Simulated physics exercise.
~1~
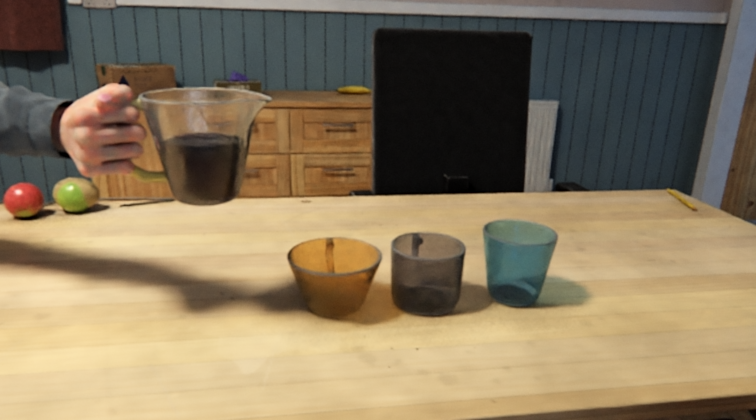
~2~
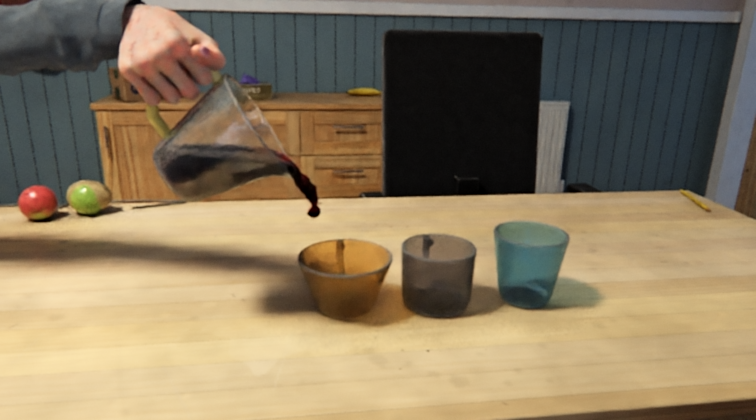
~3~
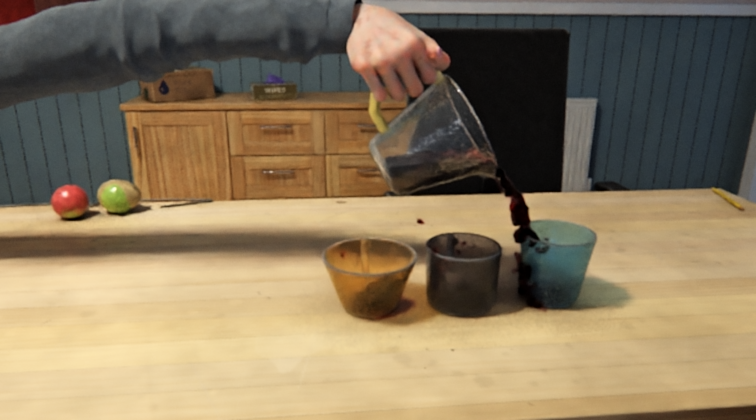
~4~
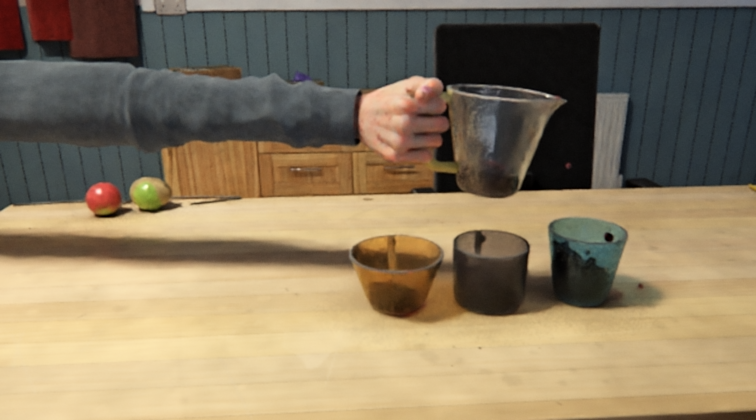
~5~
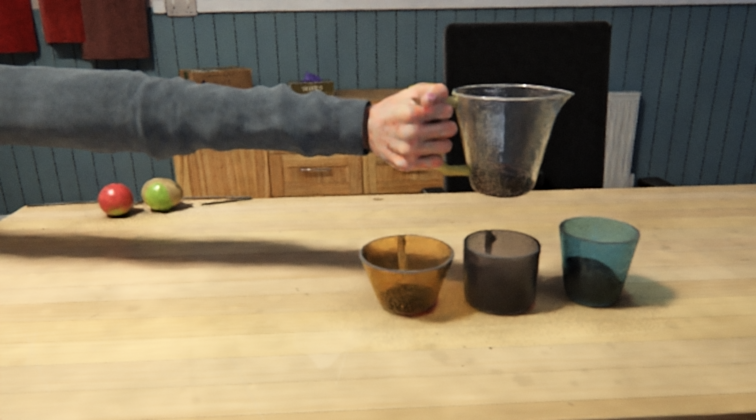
A hand tilts a flared glass jug of dark wine and moves it right above an orange cup, a gray mug and a teal tumbler, pouring along them, then levels it, leaving some wine in all three vessels and a little in the jug.
